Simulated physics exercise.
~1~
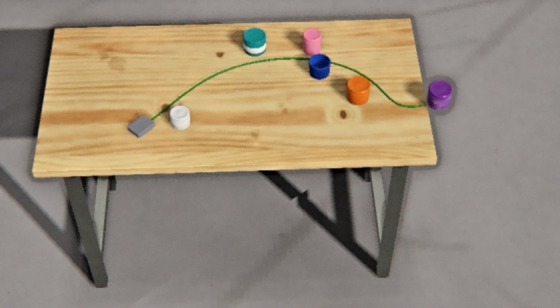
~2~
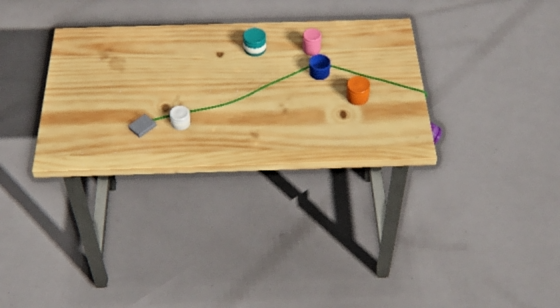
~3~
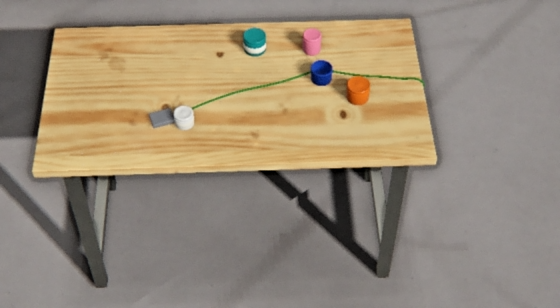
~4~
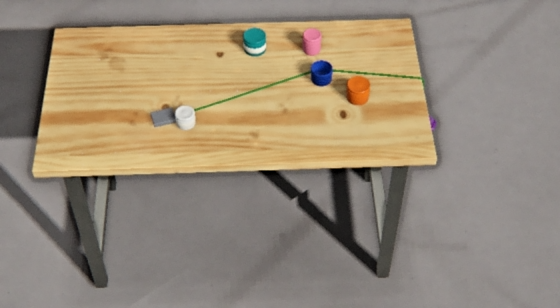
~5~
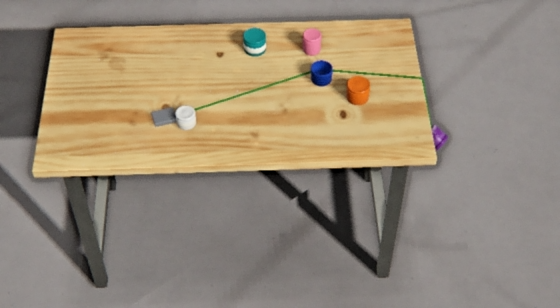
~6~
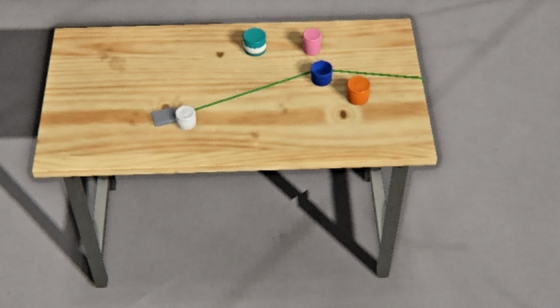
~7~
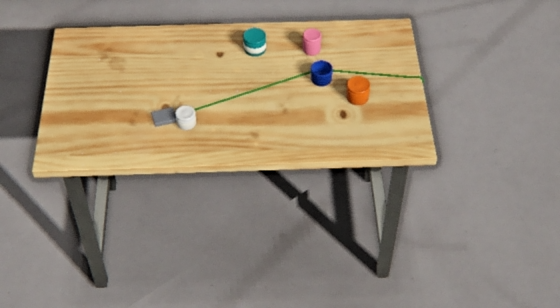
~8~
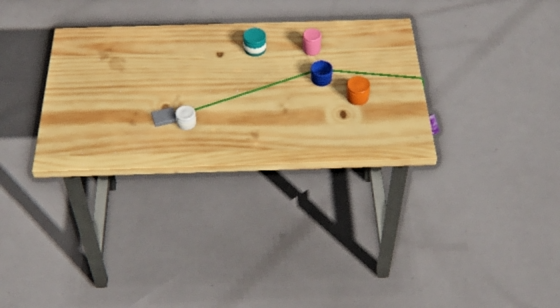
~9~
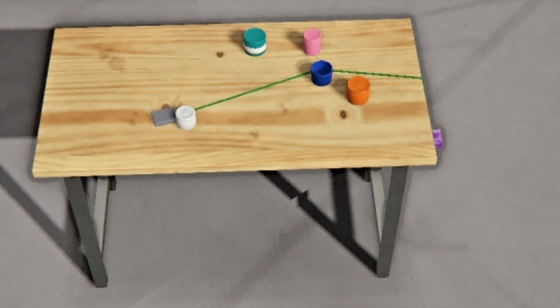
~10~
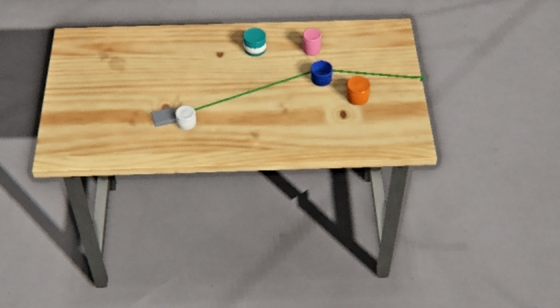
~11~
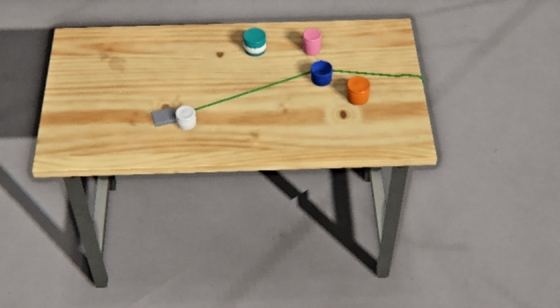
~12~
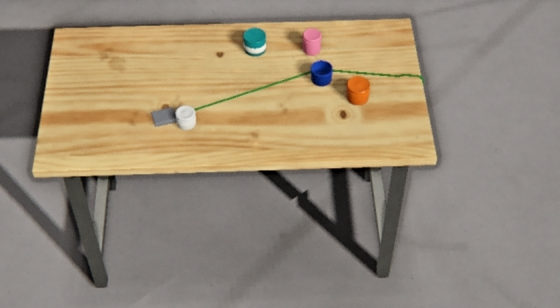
In the video, a purple object wired by a green cable to a small grey block drops past a wooden table's right edge, pulling the cable tighter and the block slightly right against a white tin; the purple object bobs in and out of view while the tabletop items remain.
